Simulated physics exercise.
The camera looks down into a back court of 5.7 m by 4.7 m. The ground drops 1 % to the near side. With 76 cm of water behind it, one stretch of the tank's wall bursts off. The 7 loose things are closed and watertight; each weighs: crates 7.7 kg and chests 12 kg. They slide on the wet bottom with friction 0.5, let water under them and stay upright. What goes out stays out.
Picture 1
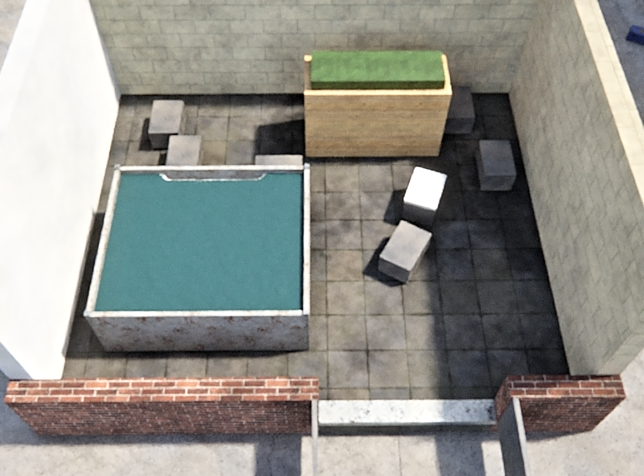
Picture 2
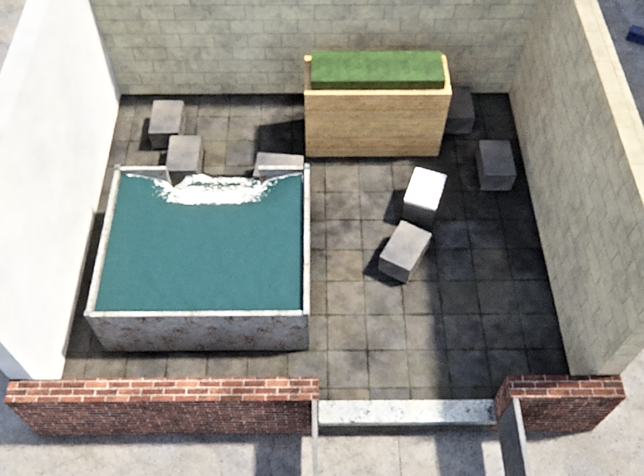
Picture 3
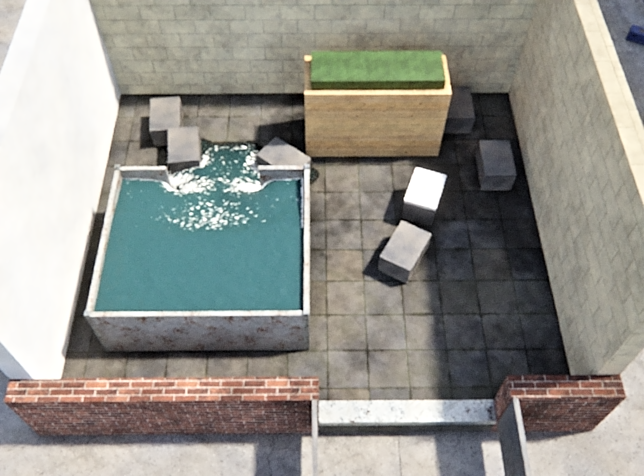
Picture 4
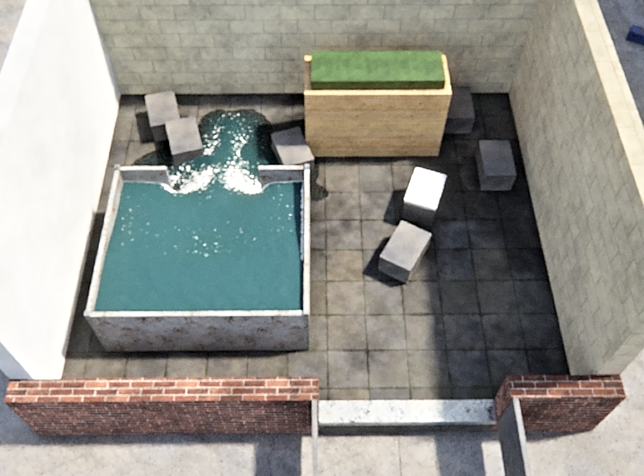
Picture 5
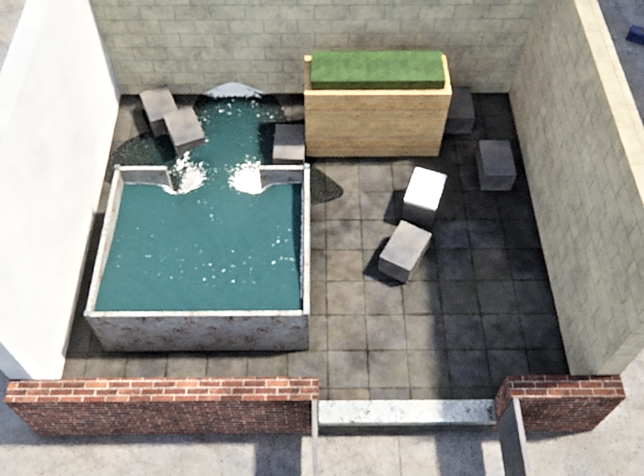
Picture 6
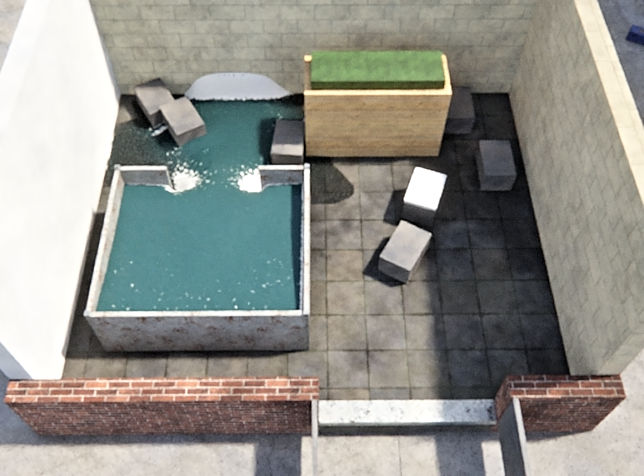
A small tiled courtyard, walled in pale block with low red brick along the near side, is seen from above by a still camera. A grey-walled tank of teal water fills the left, a wooden planter topped with green stands at the back, and grey boxes sit around the floor. The tank's far wall opens in the middle, foaming water pours through to the back wall, and three nearby boxes shift and turn slightly.
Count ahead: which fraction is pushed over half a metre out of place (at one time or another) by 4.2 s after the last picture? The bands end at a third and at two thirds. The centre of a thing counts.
That comes to two thirds or above.
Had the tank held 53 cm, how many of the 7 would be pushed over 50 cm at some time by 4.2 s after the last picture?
Then 5.
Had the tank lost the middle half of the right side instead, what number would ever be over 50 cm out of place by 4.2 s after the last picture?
In that case 4 of them.
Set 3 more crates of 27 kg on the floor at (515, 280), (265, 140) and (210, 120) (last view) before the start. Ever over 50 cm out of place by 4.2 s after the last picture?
In that order: Under, past it, past it.
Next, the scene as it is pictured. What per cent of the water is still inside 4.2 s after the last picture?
Some 100 per cent remains.
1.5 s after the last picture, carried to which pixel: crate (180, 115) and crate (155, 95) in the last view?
Near (154, 77) and (127, 105).
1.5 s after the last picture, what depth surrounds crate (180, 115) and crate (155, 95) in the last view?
About 38 and 32 cm.
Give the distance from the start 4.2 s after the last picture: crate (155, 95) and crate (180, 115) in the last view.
In turn: 100 cm, 80 cm.
Then, 0.4 s after the last picture 3 of 7 are over 50 cm from their spots; 3 afloat.
Then, 1.5 s after the last picture 3 of 7 are over 50 cm from their spots; 3 afloat.
Then, 2.8 s after the last picture 4 of 7 are over 50 cm from their spots; 4 afloat.
Then, 4.2 s after the last picture 6 of 7 are over 50 cm from their spots, and 6 have been at some point; 5 afloat.
